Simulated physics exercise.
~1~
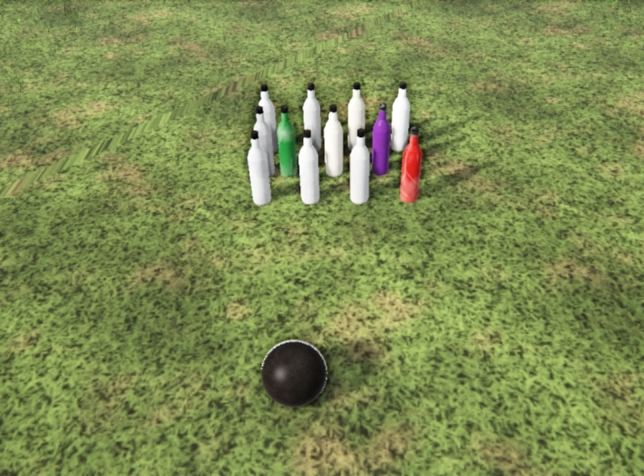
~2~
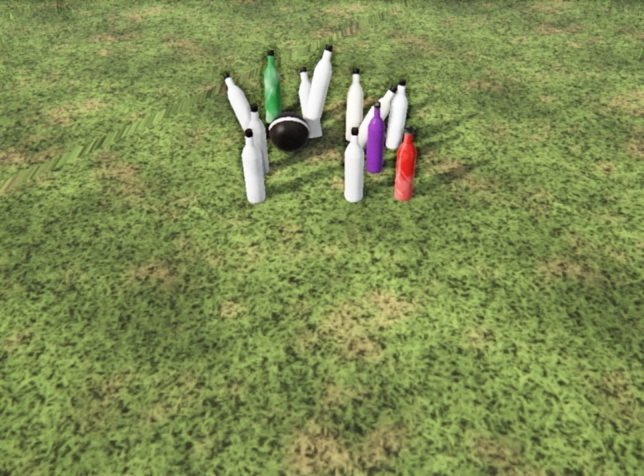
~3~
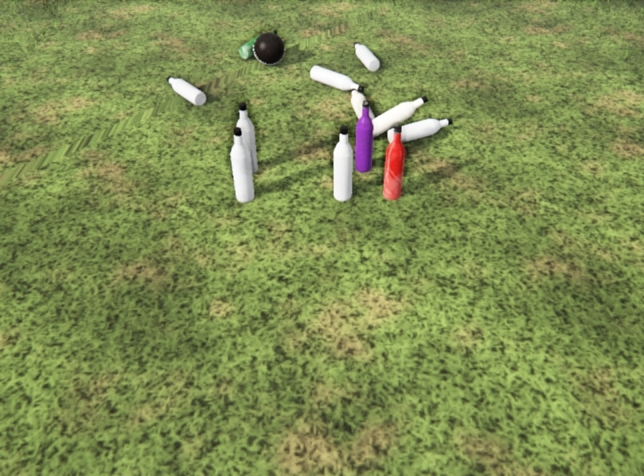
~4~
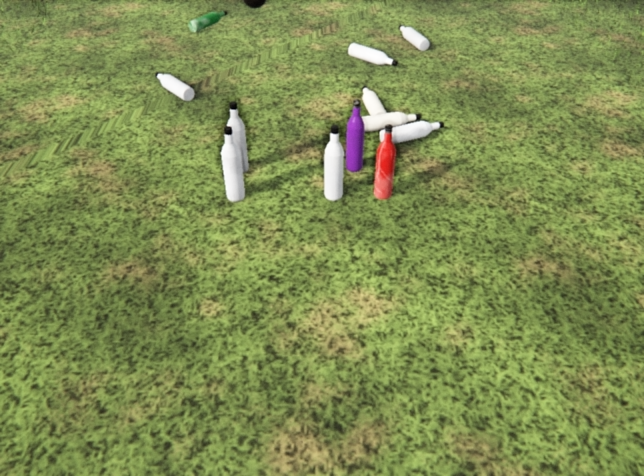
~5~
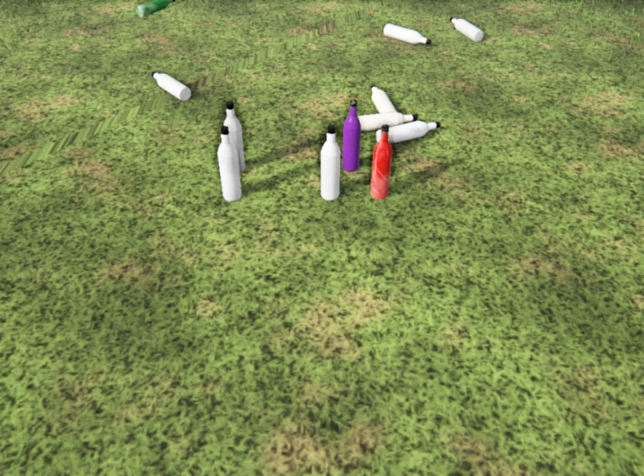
A dark ball rolled across the grass into a group of standing bottles, knocking down seven, including the green one, and then rolled away out of view. The purple and red bottles stayed upright along with three white ones.
